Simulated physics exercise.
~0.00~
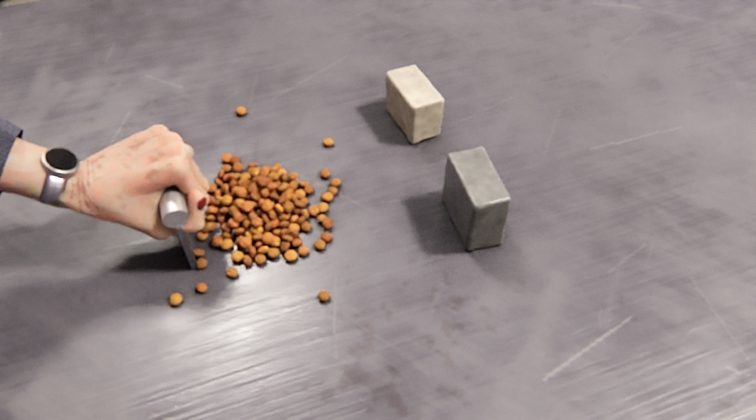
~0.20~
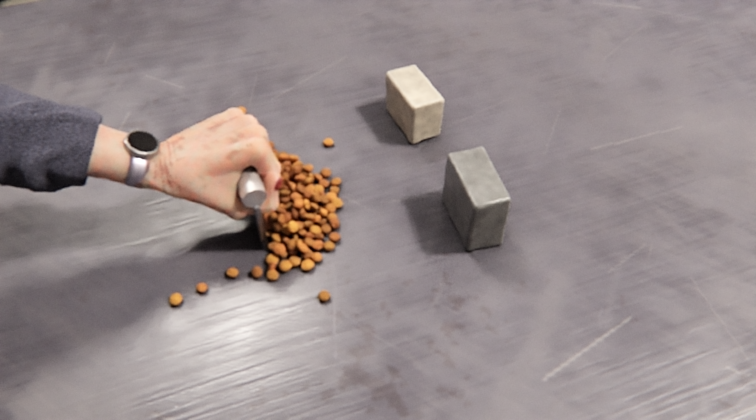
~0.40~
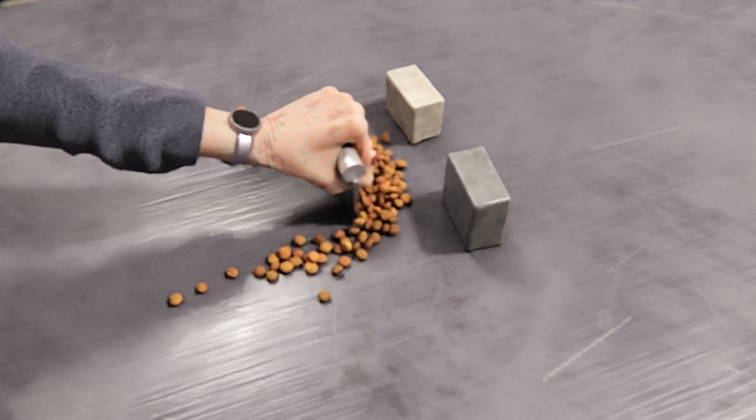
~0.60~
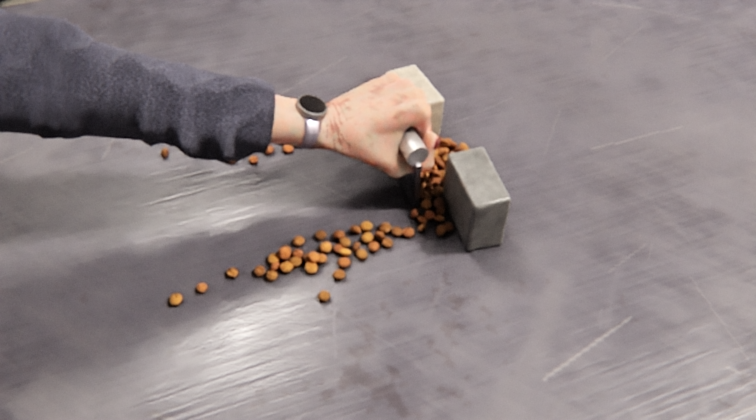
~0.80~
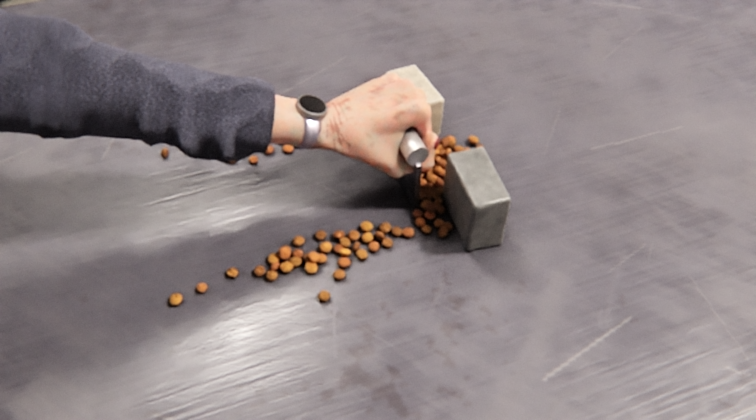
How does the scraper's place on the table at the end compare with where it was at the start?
It starts at the left beside the pile of kibble and ends well to the right and a little higher up, close against the two blocks.
Hand pushing brown kibble rightward with a scraper, leaving a trail, then stopping at two blocks with some pieces between them.
